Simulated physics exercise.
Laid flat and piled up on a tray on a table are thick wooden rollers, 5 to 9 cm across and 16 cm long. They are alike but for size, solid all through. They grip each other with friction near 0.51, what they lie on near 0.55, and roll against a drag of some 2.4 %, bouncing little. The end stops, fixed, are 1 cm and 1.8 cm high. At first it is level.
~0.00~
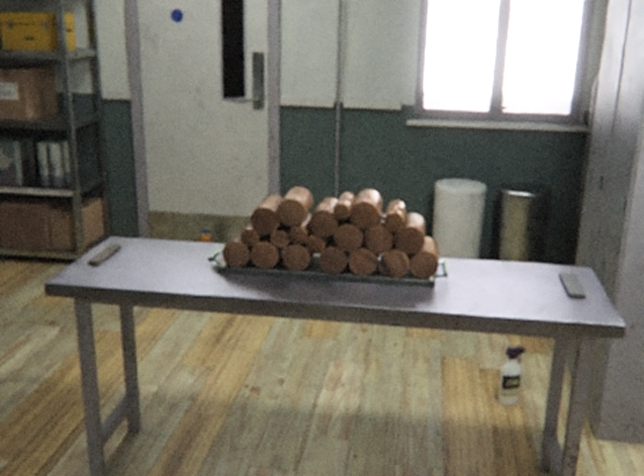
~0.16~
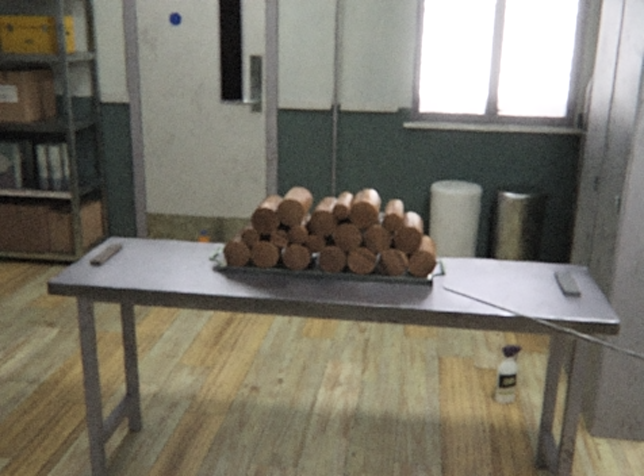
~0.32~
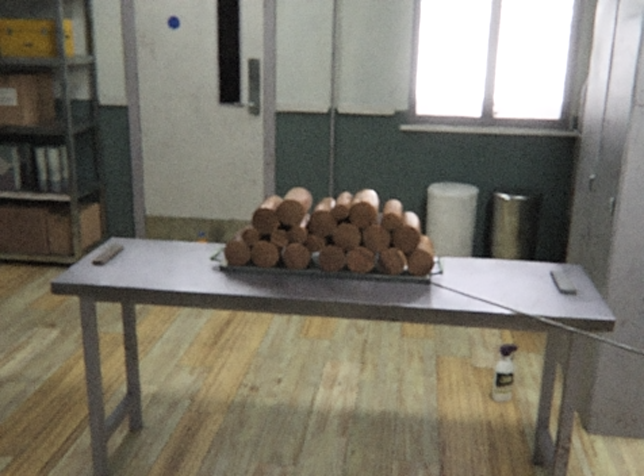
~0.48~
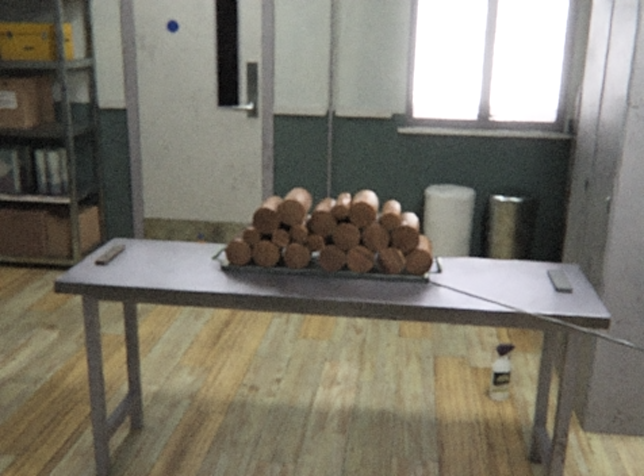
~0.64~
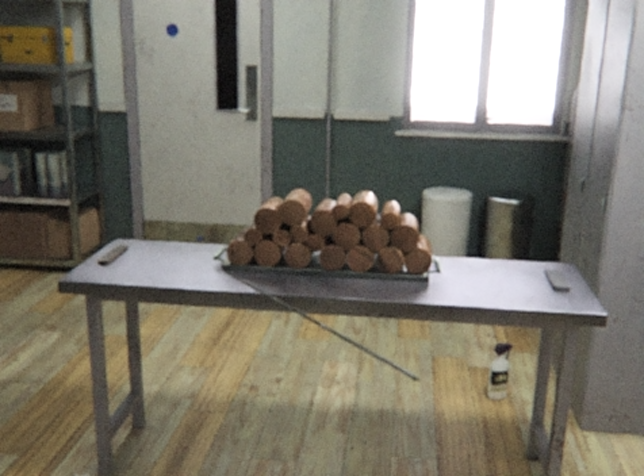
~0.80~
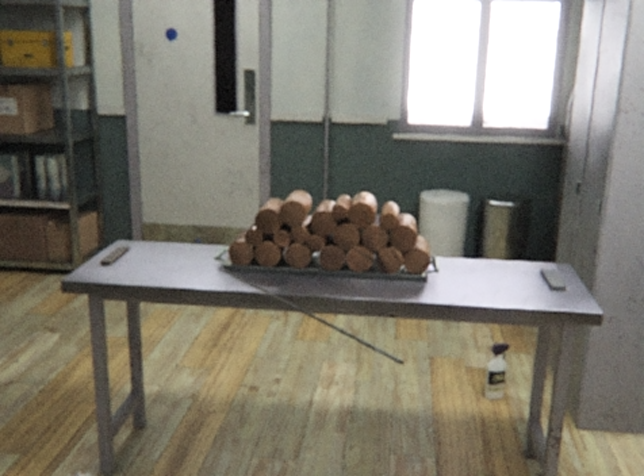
A pile of reddish-brown cylinders lies on a shallow tray in the middle of a grey table, seen from the front and slightly above in a room with wooden floorboards. Behind are shelves at left, a pale door, a bright window and two bins, with a bottle on the floor at right. The pile stays still while a thin rod points to the tray's right end, then its left, as the view shifts very slightly.
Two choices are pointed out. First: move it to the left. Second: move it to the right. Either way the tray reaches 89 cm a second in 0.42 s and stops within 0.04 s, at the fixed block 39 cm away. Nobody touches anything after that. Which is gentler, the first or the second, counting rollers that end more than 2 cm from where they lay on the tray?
The first is the gentler one.
First choice, 0.84 s in, tray 39 cm along; 17 now displaced over 2 cm; the one last seen at (254, 237) 6 cm left and 1.5 cm up (moves measured on the tray).
First choice, at rest by 1.7 s, 11 moved over 2 cm; 2 over the left lip; the one last seen at (254, 237) fallen off to the left; top of the pile 23 cm high, from 24 cm.
Second choice, 0.84 s in, tray 39 cm along; 20 now displaced over 2 cm; 2 over the right round bar; the one last seen at (417, 261) 5 cm right and 1.6 cm up.
Second choice, at rest by 2.4 s, 19 moved over 2 cm; 4 over the right round bar; the one last seen at (417, 261) fallen off to the right; top of the pile 21 cm high, from 24 cm.
